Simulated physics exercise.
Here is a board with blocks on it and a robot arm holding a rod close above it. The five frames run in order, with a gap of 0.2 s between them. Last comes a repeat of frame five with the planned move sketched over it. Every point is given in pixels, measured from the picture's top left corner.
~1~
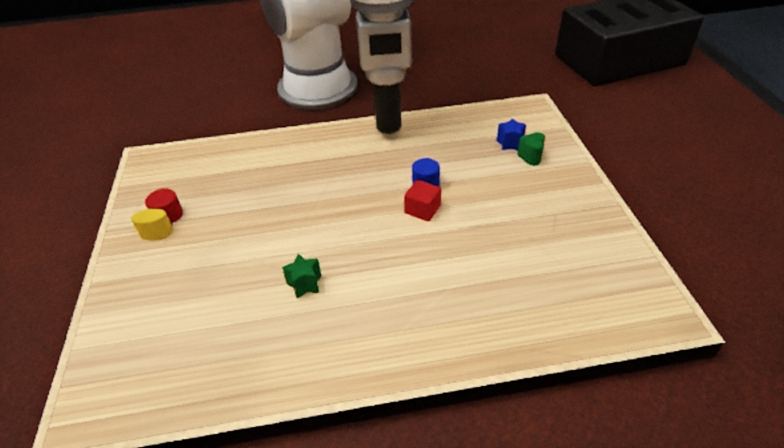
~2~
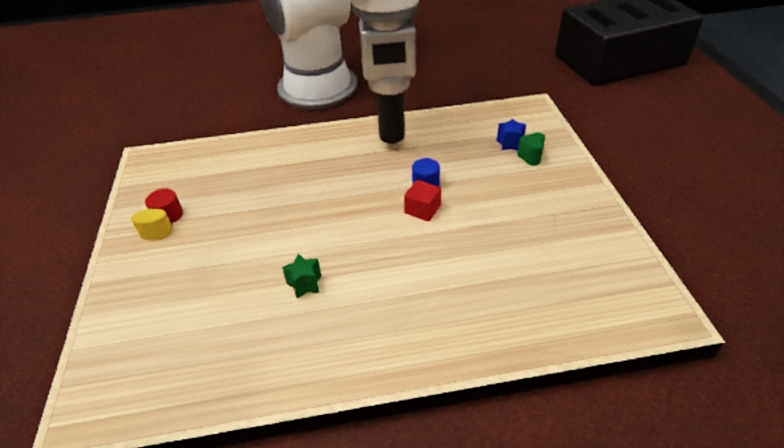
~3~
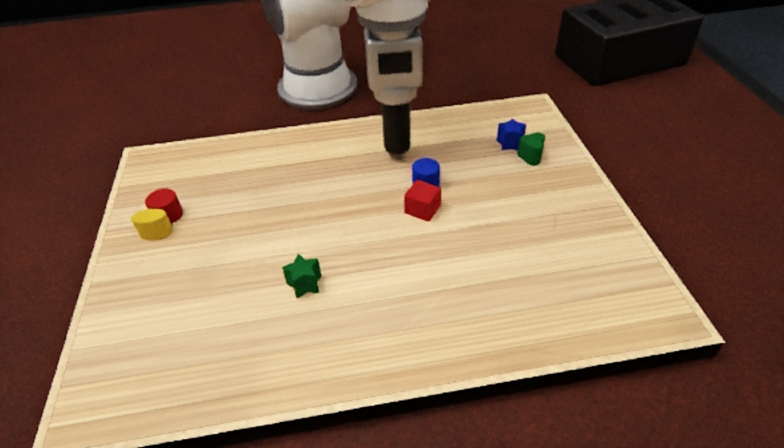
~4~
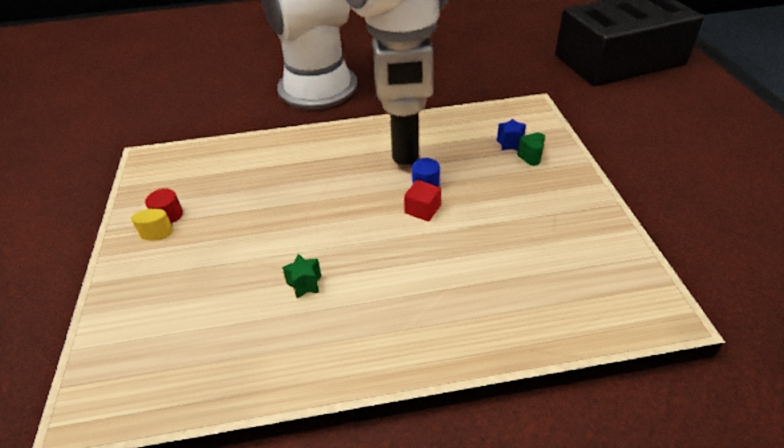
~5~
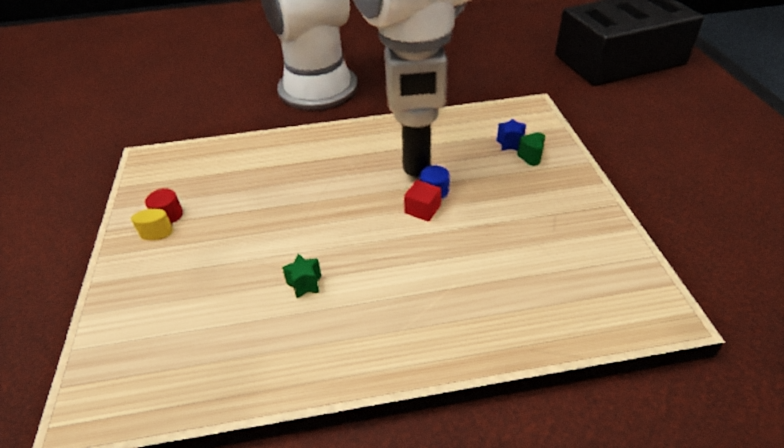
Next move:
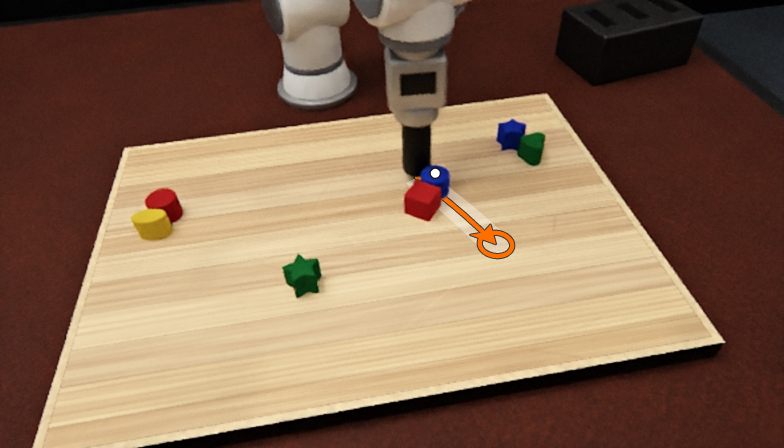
We see a robot arm above a wooden board of coloured blocks lower its dark rod toward the viewer and slightly right, reaching the blue cylinder and nudging it a little to the right beside the still red block.
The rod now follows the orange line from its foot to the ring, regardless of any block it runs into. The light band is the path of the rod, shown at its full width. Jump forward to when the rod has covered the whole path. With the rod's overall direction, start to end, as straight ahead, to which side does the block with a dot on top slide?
The shift goes left.
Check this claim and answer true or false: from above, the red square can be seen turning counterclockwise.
The claim does not hold.
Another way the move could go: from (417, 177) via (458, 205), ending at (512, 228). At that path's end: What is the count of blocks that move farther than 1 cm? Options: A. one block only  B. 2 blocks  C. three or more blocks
Letter A.
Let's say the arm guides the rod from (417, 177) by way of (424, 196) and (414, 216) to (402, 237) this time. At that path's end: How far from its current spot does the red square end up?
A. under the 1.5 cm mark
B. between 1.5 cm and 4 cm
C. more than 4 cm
C (more than 4 cm)
Drawn move, from (417, 177) by way of (442, 197) and (469, 219) to (496, 244); the dot is on the blue circular block.
What follows on the original path. One third of the way, rod (443, 189); red square (423, 193); blue circular block (467, 192).
Two thirds of the way, rod (470, 211); red square (423, 194), turned 20° clockwise; blue circular block (500, 210).
At the end, rod (497, 236); red square (423, 194), turned 20° clockwise; blue circular block (531, 223).
